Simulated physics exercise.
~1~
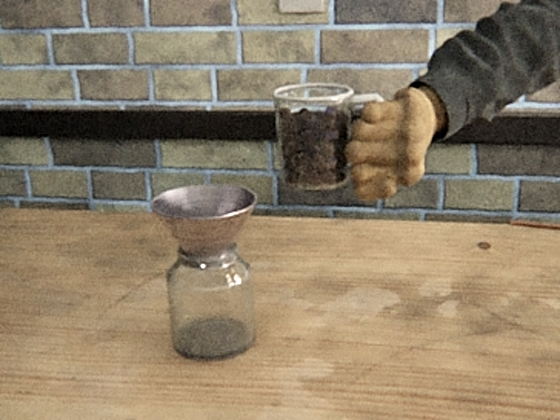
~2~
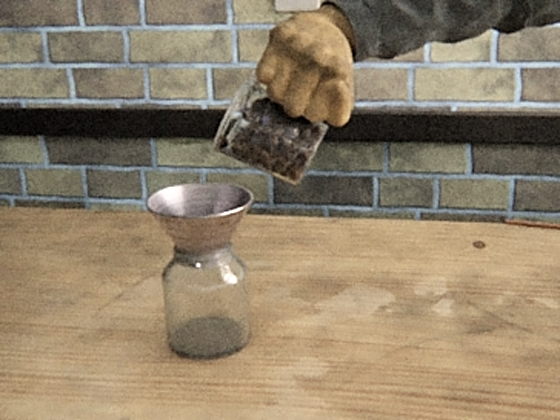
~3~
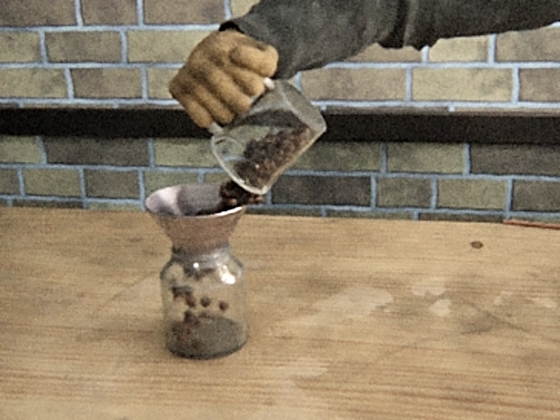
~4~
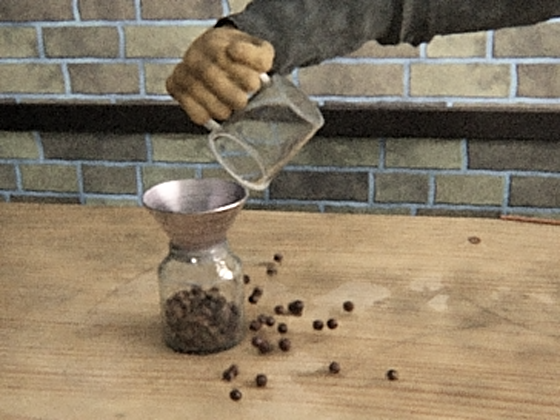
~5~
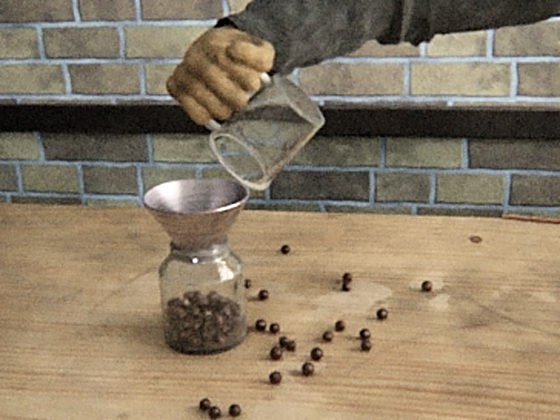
A gloved hand carried a clear cup of small dark brown balls left over a funnel in a glass jar and tipped it until it emptied, most balls dropping into the jar while others scattered and rolled across the wooden table.
